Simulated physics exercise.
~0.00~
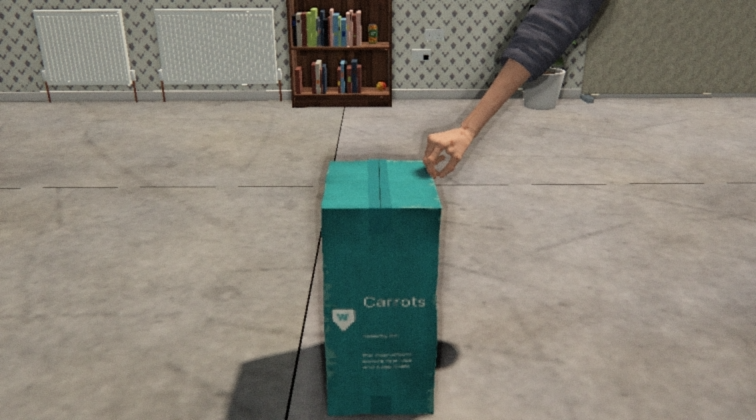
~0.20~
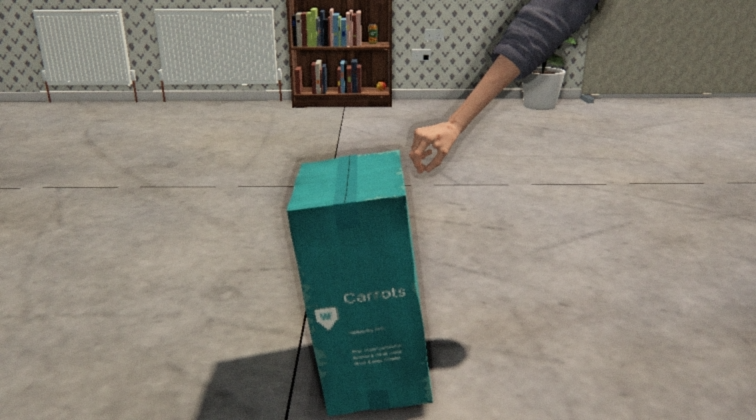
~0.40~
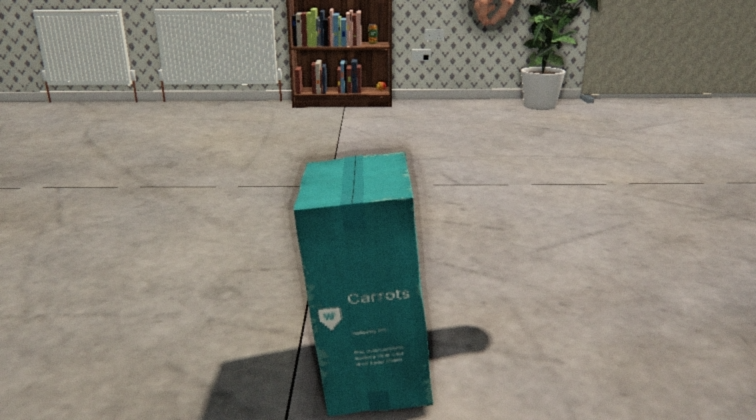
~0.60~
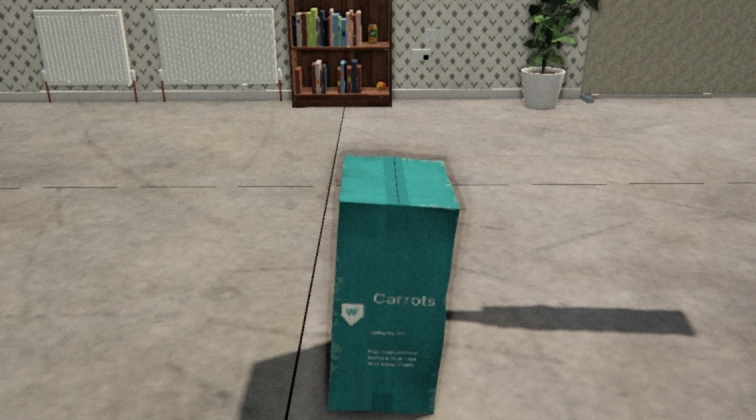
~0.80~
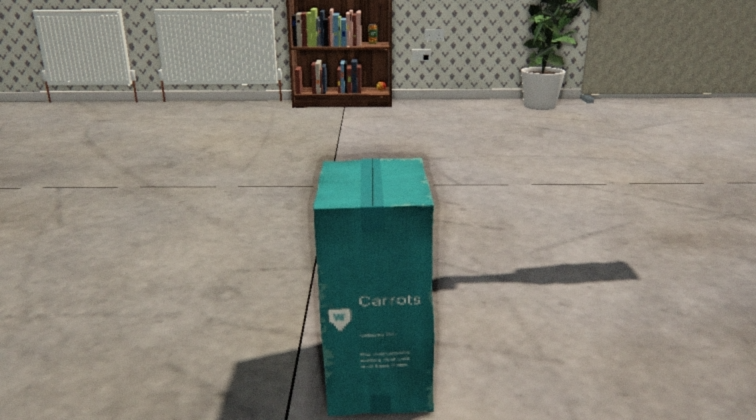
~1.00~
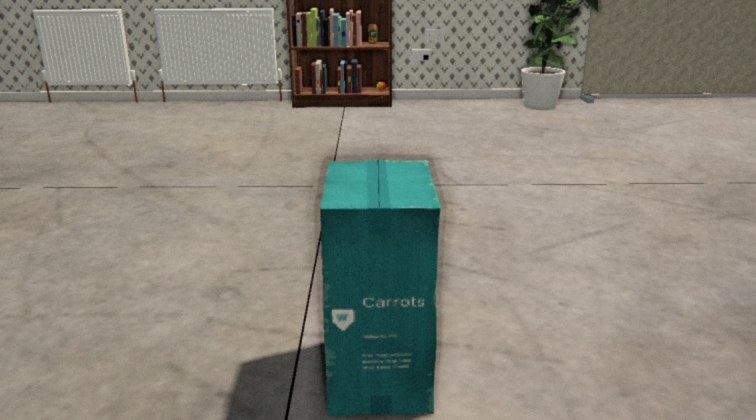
In a room with a concrete floor, a hand pushed the top of a tall turquoise carrot box, tipping it left, then pulled away, and the box rocked right and back before settling upright where it had started.
